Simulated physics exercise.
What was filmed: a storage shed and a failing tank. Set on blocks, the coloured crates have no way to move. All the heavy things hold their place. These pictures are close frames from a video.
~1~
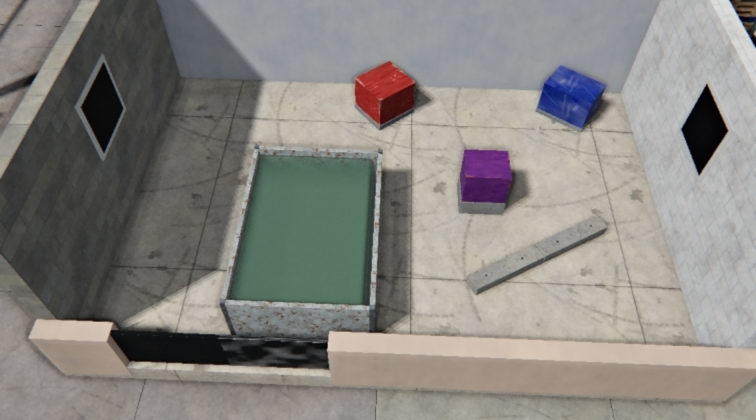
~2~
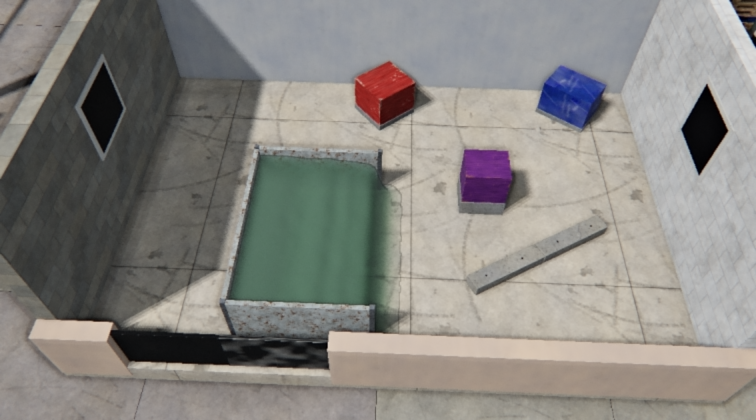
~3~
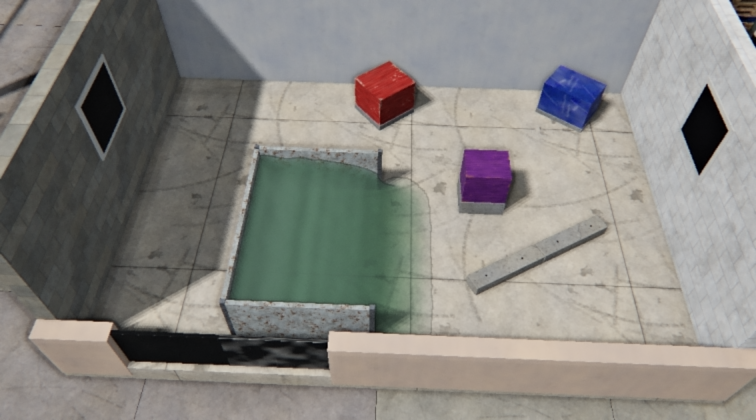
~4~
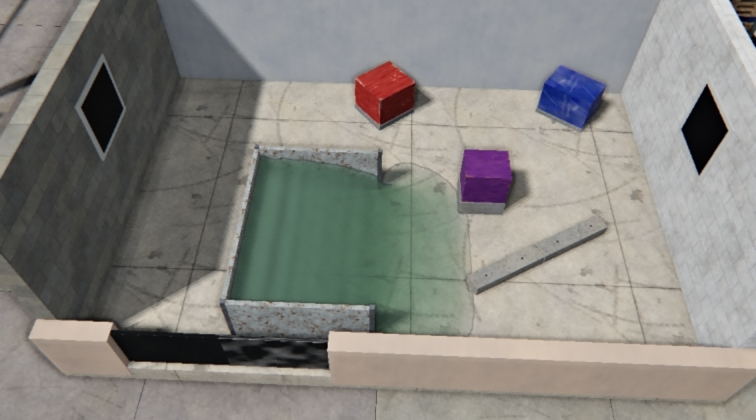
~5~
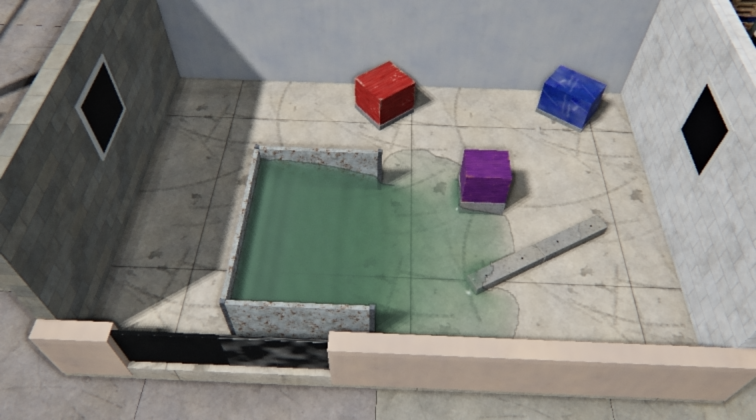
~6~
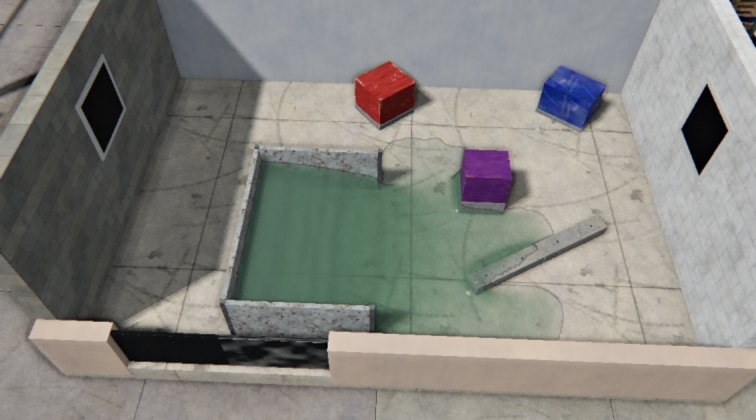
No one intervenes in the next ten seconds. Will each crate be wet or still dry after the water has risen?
One by one: The purple crate is reached; the blue crate is reached; the red crate is reached.
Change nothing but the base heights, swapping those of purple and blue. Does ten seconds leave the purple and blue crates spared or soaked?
Purple: Is reached; blue: Is reached.
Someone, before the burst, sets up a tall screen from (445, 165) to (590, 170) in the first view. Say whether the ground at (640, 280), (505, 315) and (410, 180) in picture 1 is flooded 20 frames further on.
Outcome by spot, in order - watered, watered, watered.
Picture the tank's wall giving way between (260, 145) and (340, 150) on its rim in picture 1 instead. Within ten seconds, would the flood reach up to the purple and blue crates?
Purple stays untouched; blue gets drenched.
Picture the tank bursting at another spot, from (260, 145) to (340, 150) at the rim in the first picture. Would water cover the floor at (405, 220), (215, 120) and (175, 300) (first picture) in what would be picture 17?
First: Spared by the leak. Second: Reached by the flood. Third: Spared by the leak.
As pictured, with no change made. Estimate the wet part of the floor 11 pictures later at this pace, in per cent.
It comes to 55 per cent.
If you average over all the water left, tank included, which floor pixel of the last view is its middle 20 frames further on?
The spot I would choose is (517, 216).
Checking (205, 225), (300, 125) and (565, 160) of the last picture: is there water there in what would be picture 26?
Taking the three spots one by one, I'd call them clear, clear and drenched.
A moment on, water covers 40 % of the floor; the purple crate water round its plinth, the blue crate not reached, the red crate water round its plinth.
Next, water covers 55 % of the floor; the purple crate water round its plinth, the blue crate water round its plinth, the red crate water round its plinth.
Then, water covers 60 % of the floor; the purple crate water round its plinth, the blue crate water round its plinth, the red crate water round its plinth.
Later, water covers 75 % of the floor; the purple crate water round its plinth, the blue crate water round its plinth, the red crate water round its plinth.
In the end, water covers 95 % of the floor; the purple crate was topped, the blue crate was topped, the red crate was topped.
